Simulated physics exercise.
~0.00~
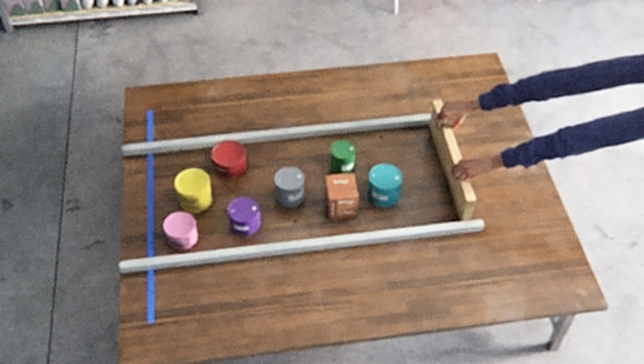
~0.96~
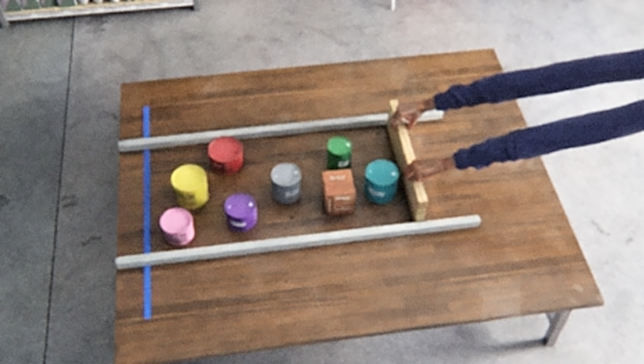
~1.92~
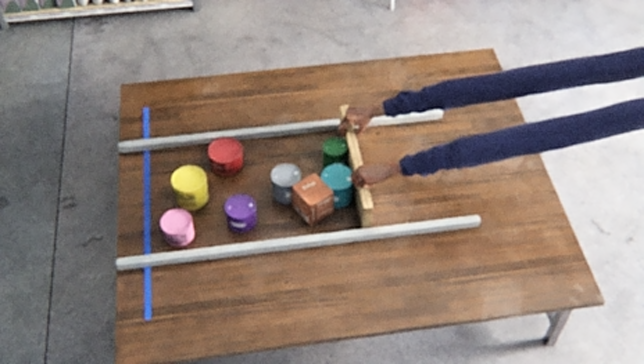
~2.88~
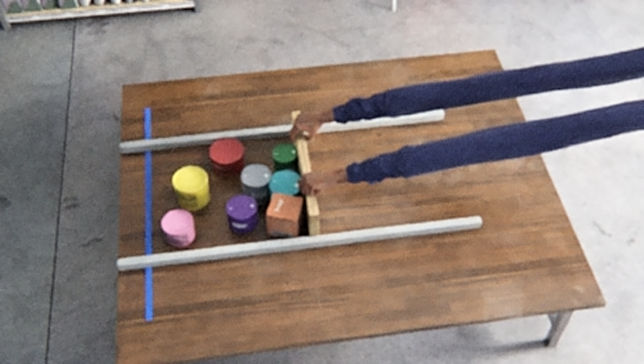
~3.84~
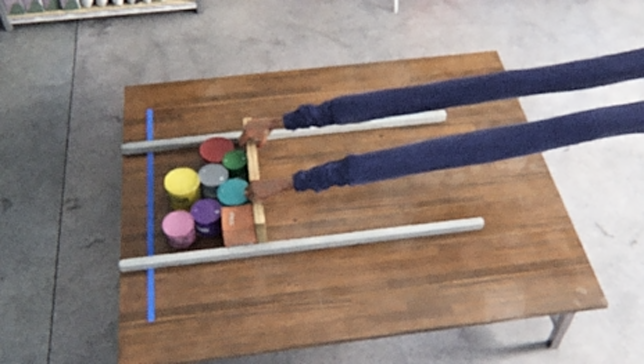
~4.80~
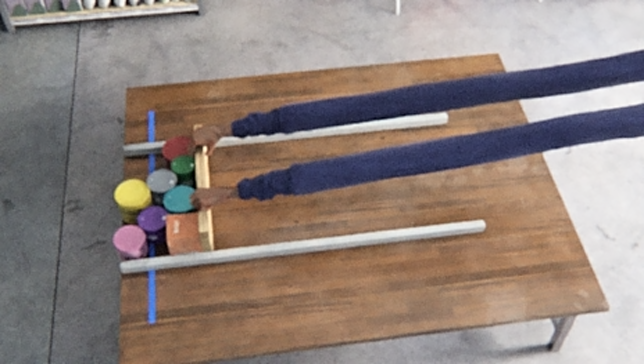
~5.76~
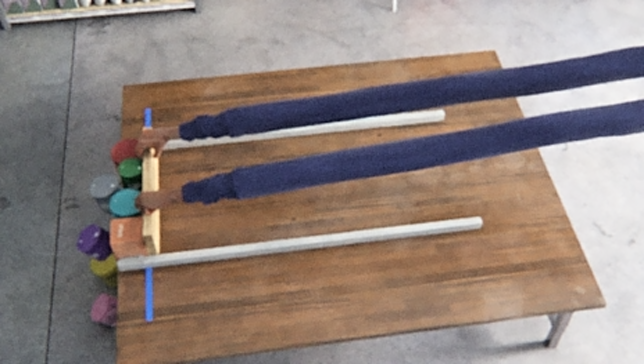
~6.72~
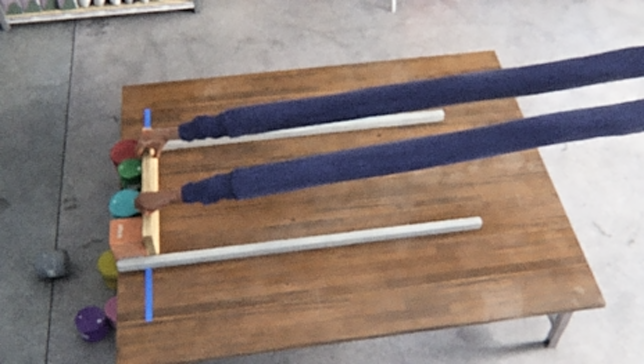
Two hands push a plank left to the blue tape, and several tubs fall off.
